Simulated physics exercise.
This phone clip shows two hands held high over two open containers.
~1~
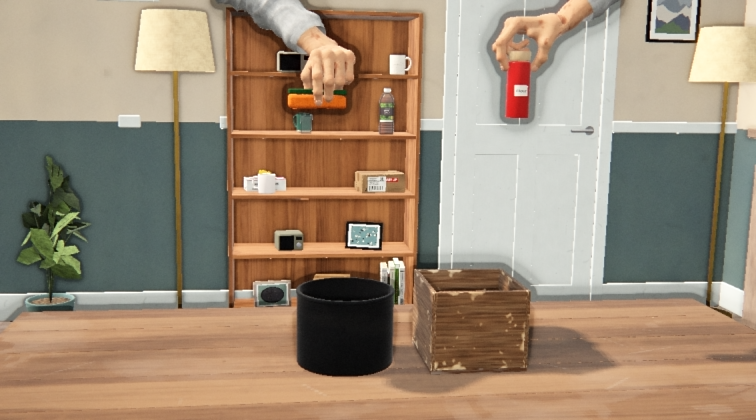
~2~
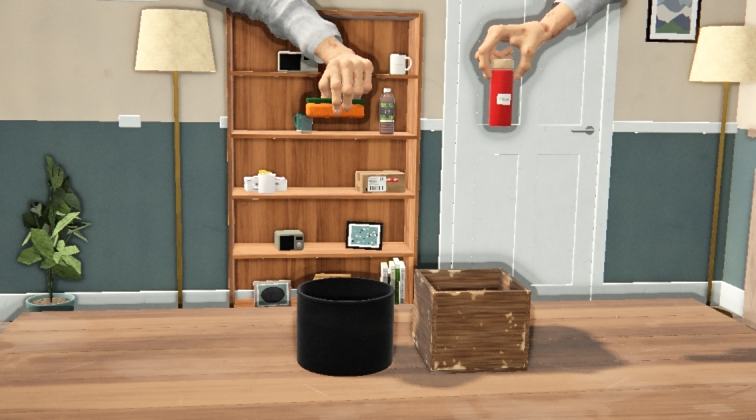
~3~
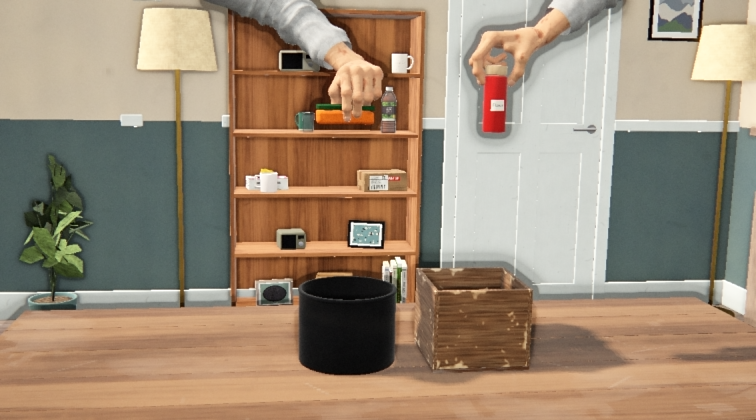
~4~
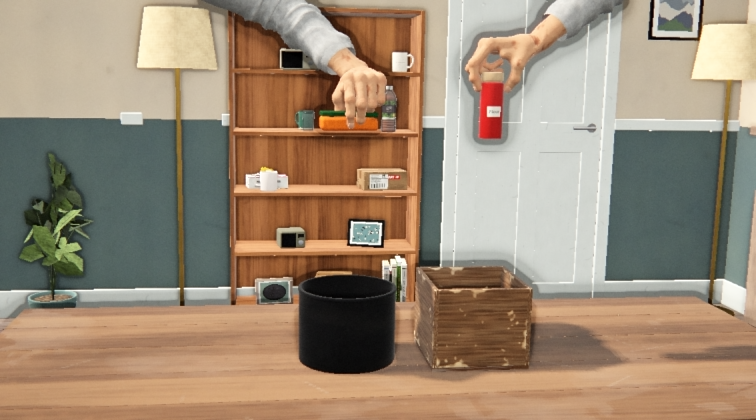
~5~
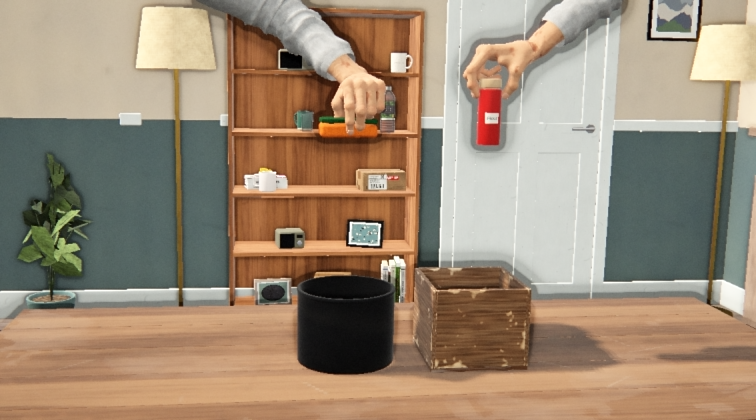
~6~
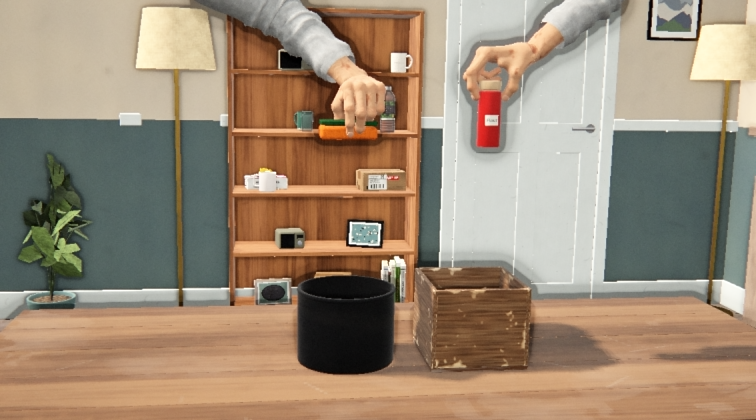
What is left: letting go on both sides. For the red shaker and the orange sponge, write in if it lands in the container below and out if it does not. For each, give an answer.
Red shaker: In, orange sponge: In.
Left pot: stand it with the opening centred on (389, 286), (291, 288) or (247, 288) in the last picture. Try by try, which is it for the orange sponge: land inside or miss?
Put simply, it fails to go in, it fails to go in and it fails to go in.
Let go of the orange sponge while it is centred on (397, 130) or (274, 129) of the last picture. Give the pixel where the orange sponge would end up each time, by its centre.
Final rest: (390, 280), then (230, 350).
Then, 0.16 s later than the last frame, red shaker shifted well along near (488, 152); orange sponge shifted about its own width near (347, 168).
Then, 0.26 s later than the last frame, red shaker dropping near (484, 240); orange sponge dropping near (346, 257).
When it is over, the red shaker drops into the container, near (481, 321); the orange sponge drops into the container, near (345, 346).
